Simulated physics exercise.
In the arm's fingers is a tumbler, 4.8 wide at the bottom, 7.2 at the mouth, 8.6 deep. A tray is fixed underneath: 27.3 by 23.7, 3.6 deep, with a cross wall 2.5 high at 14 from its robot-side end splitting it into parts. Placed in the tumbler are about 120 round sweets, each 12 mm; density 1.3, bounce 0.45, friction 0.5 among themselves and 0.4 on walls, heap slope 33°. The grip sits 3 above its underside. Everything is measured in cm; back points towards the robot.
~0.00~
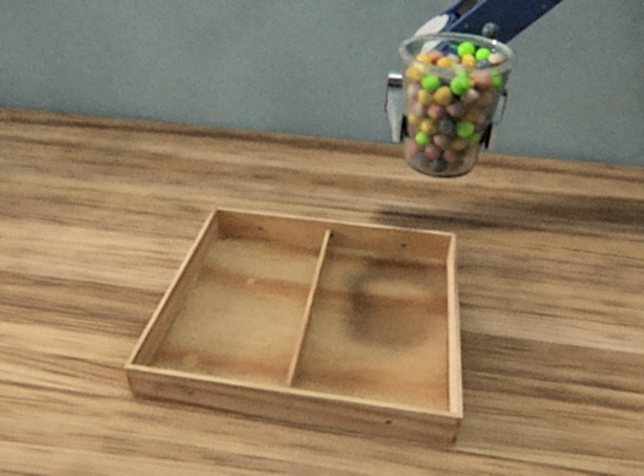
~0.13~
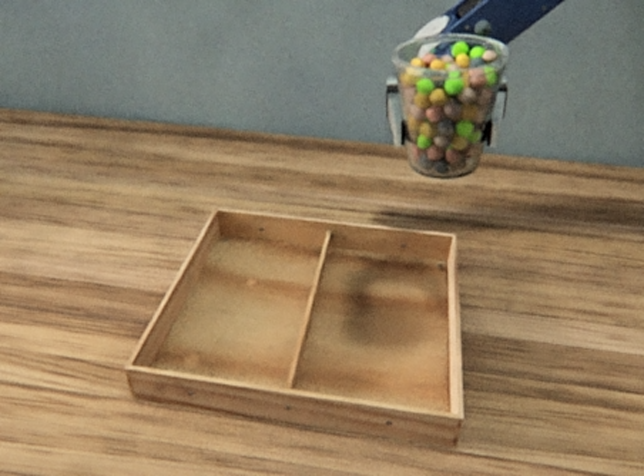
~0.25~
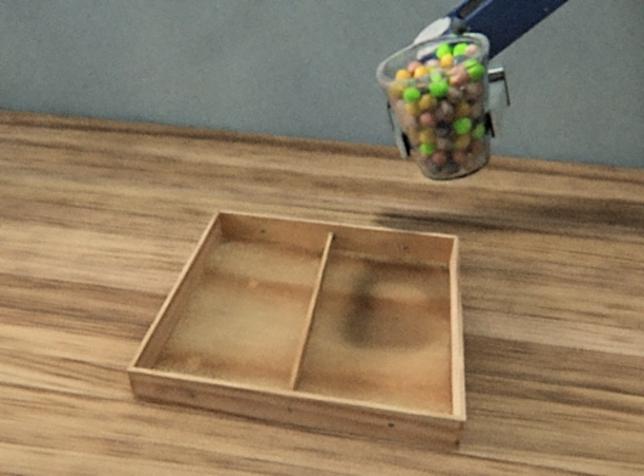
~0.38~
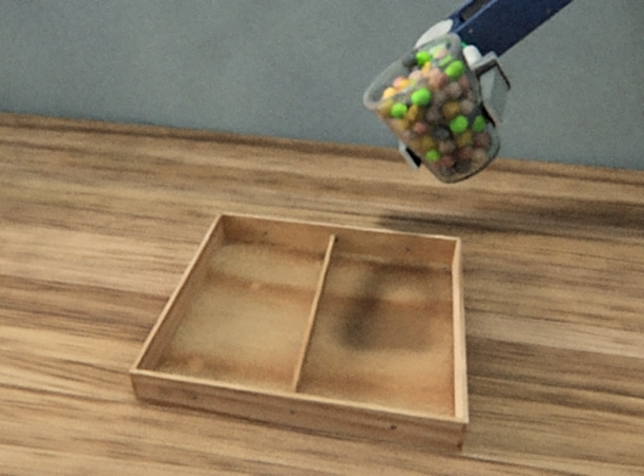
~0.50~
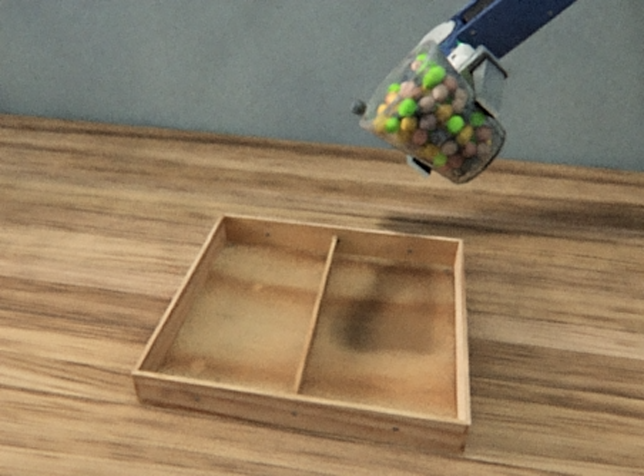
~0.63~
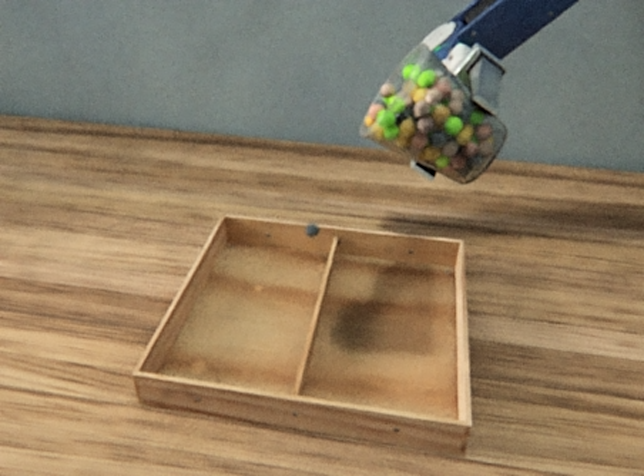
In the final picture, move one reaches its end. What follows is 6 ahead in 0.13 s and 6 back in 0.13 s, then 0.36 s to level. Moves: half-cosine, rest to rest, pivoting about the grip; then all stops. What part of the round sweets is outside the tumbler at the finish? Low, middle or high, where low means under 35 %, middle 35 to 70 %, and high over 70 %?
Middle, 35 to 70 %.
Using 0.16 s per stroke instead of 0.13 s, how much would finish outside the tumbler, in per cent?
I'd expect some 30 per cent.
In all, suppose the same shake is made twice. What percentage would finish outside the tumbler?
Approx. 60 per cent.
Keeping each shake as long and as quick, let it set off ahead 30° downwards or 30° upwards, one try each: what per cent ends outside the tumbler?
Result: Approx. 20 % and 65 %, one try each.
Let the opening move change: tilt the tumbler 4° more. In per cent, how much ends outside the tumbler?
Estimate: Close to 50 in a hundred.
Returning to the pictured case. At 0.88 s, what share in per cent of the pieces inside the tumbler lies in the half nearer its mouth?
60 per cent.
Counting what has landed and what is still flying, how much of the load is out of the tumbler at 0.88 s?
About 35 per cent so far.
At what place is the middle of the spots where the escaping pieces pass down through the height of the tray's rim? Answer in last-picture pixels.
Near (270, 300).
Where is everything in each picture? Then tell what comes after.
Tumbler middle at (448, 111), level; upper third of the load around (456, 74), from x 415 to 495, top at y 30; 123 in the tumbler, in the first picture.
Tumbler middle at (446, 112), tilted 6° forward; upper third of the load around (454, 76), from x 410 to 490, top at y 30, in the second picture.
Tumbler middle at (444, 114), tilted 20° forward; upper third of the load around (446, 79), from x 400 to 475, top at y 25, in the third picture.
Tumbler middle at (441, 118), tilted 38° forward; upper third of the load around (438, 85), from x 385 to 480, top at y 55, in the fourth picture.
Tumbler middle at (439, 122), tilted 52° forward; upper third of the load around (429, 92), from x 360 to 485, top at y 65, in the fifth picture.
Tumbler middle at (439, 124), tilted 58° forward; upper third of the load around (425, 102), from x 315 to 485, top at y 75; 122 in the tumbler, 1 in flight or on a rim, in the sixth picture.
By 0.88 s, tilted 58° forward, highest piece 25 above the table; 77 in the tumbler, 1 in the far-side part, 45 in flight or on a rim.
By 1.13 s, tilted 15° forward, highest piece 27 above the table; 69 in the tumbler, 33 in the far-side part, 14 in the robot-side part, 4 on the table or floor, 3 in flight or on a rim.
By 1.45 s, level, highest piece 27 above the table; 69 in the tumbler, 32 in the far-side part, 14 in the robot-side part, 8 on the table or floor.
By 2.50 s, level, highest piece 27 above the table; 69 in the tumbler, 32 in the far-side part, 14 in the robot-side part, 8 on the table or floor.
Final count, 69 in the tumbler, 32 in the far-side part, 14 in the robot-side part, 8 on the table or floor. That is 44 % outside the tumbler.
